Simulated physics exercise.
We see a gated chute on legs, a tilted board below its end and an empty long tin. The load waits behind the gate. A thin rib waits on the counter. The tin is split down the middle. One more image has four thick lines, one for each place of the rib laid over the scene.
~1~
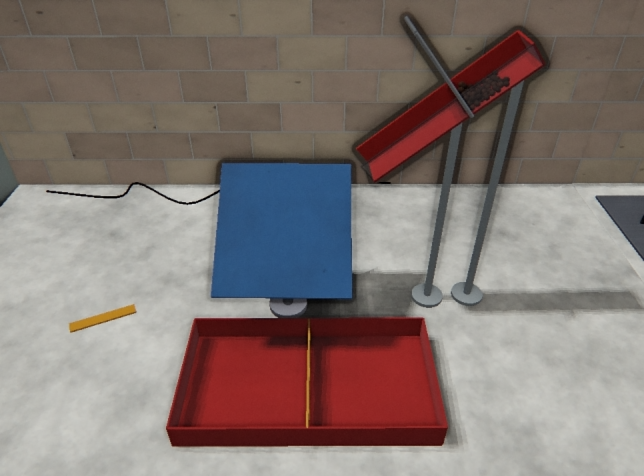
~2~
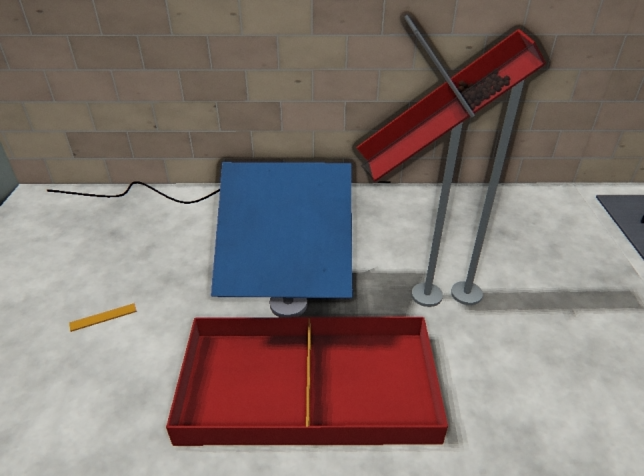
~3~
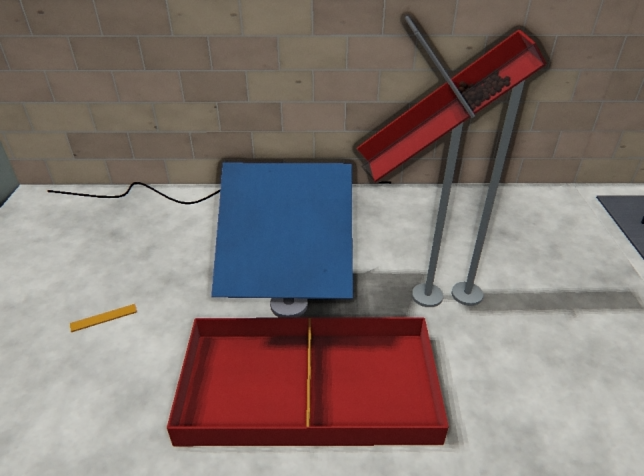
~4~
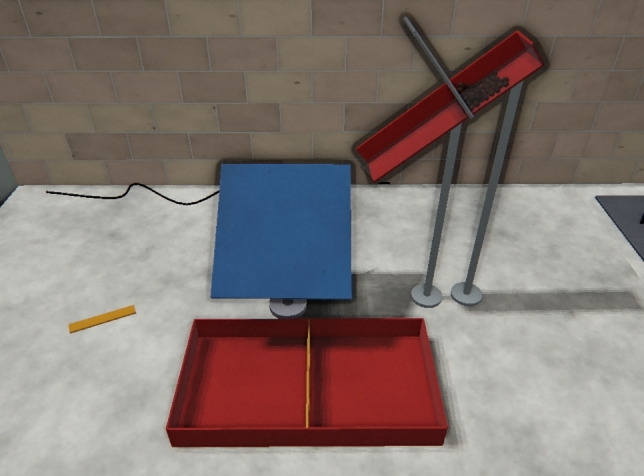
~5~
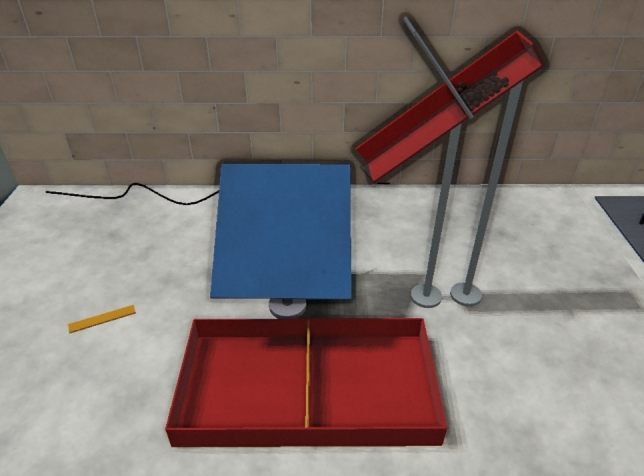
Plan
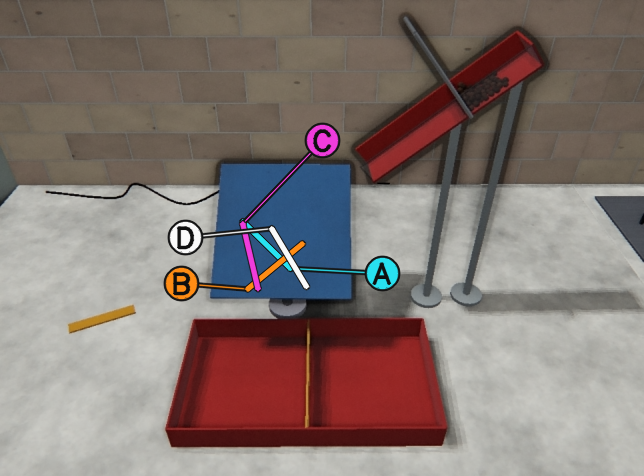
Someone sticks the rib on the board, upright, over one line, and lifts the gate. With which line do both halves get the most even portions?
I would pick line A.
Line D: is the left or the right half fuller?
The right half.
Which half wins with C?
Left.
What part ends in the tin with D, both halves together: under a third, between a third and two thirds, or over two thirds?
Over two thirds.
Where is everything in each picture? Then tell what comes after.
The first frame shows load behind the gate near (477, 92), allspice berries; lip of the chute near (372, 173), sloping fairly steeply.
The second frame shows middle of the board near (284, 227), tilted fairly steeply; middle of its low edge near (281, 297); of its high edge near (287, 163).
The third frame shows front corners of the tin near (167, 428) and (448, 427); front end of its middle wall near (308, 427).
The fourth frame shows middle of the load near (477, 92); lip near (371, 173).
The fifth frame shows middle of the load near (477, 92); lip near (371, 173).
On the marked copy, line A from (242, 221) to (290, 268); line B from (302, 243) to (247, 289); line C from (242, 223) to (258, 288); line D from (271, 228) to (306, 286).
Choosing A, of what is caught, close to a third in the left half, close to two thirds in the right.
Choosing B, of what is caught, the bulk in the left half, a small share in the right.
Choosing C, of what is caught, all but a few in the left half, a small share in the right.
Choosing D, of what is caught, only a few in the left half, all but a few in the right.
